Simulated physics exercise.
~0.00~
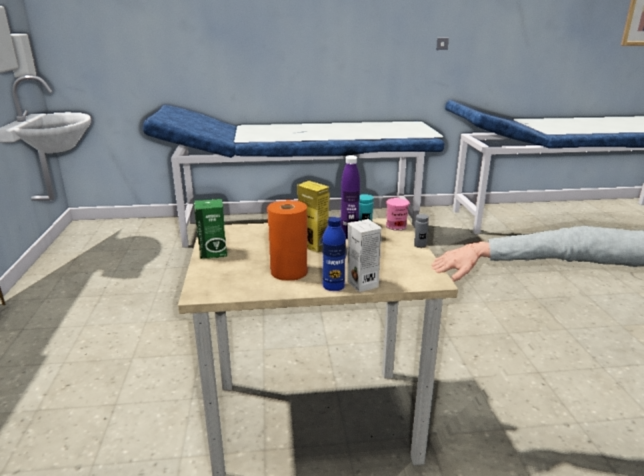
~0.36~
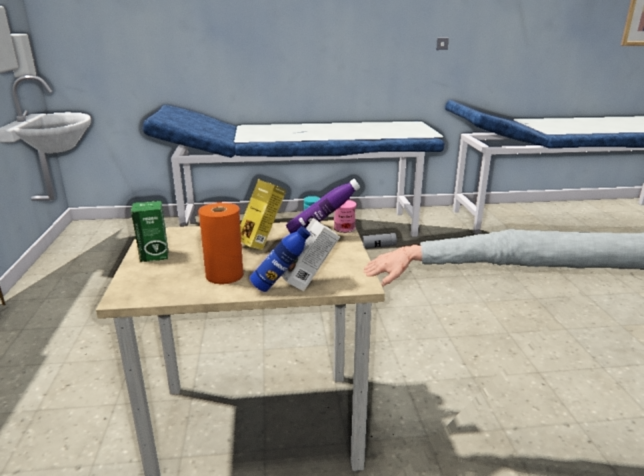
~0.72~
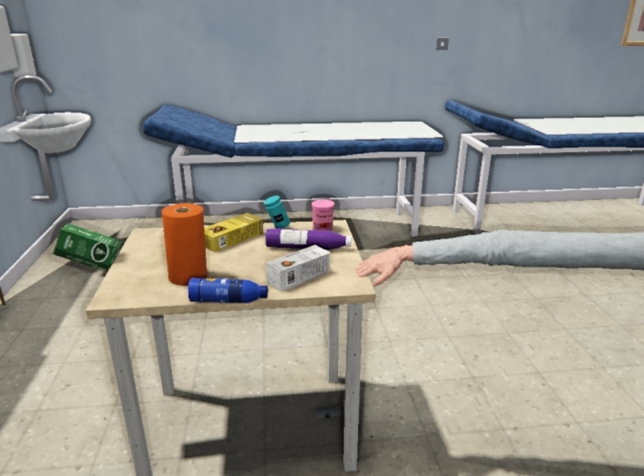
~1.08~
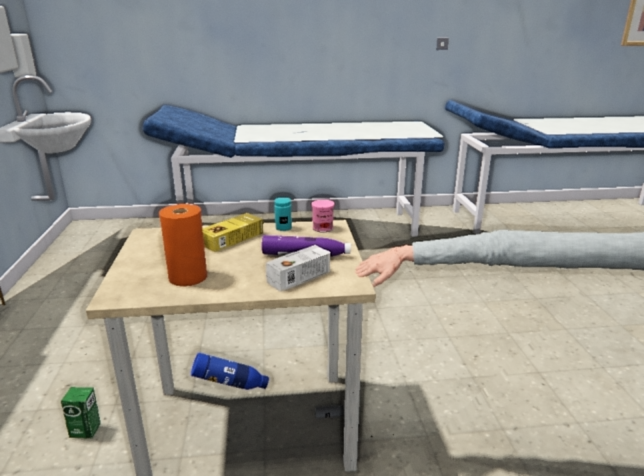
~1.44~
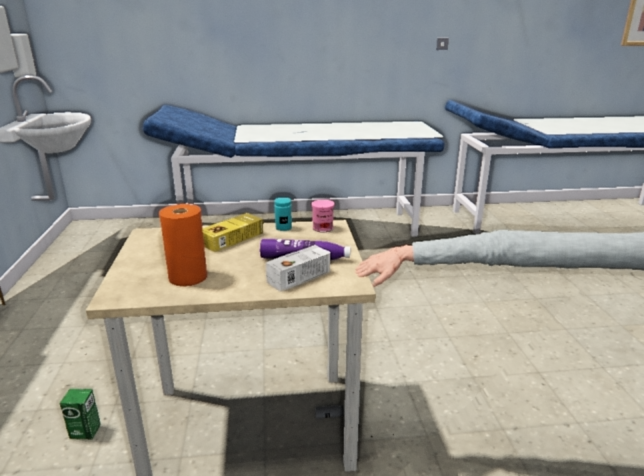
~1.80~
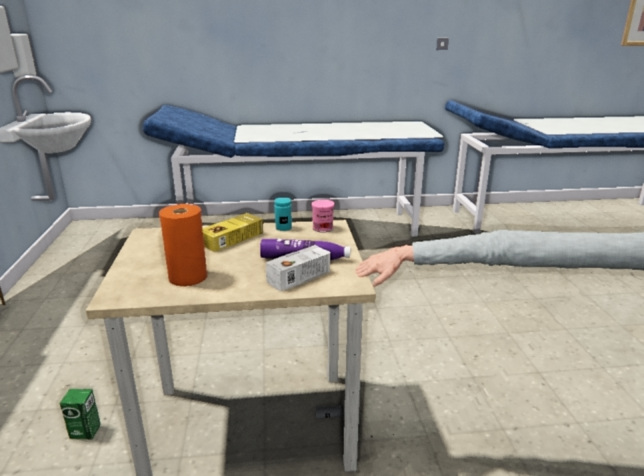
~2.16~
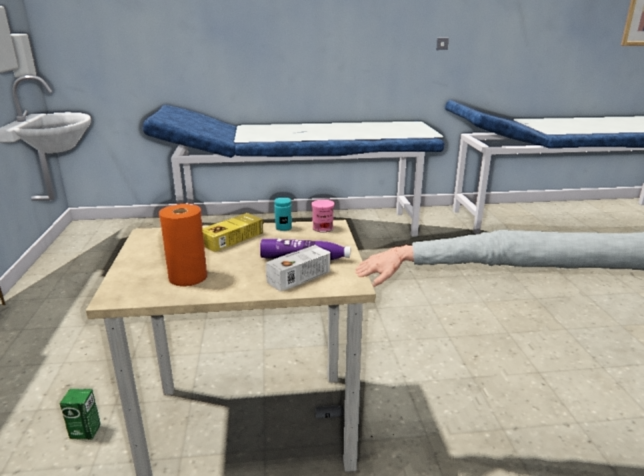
We see a hand at the edge of a small table of containers as the table jerks left, toppling several. A grey shaker, green carton and blue bottle fall off; yellow and white cartons and a purple bottle lie tipped, while the orange roll, turquoise jar and pink tin stand.
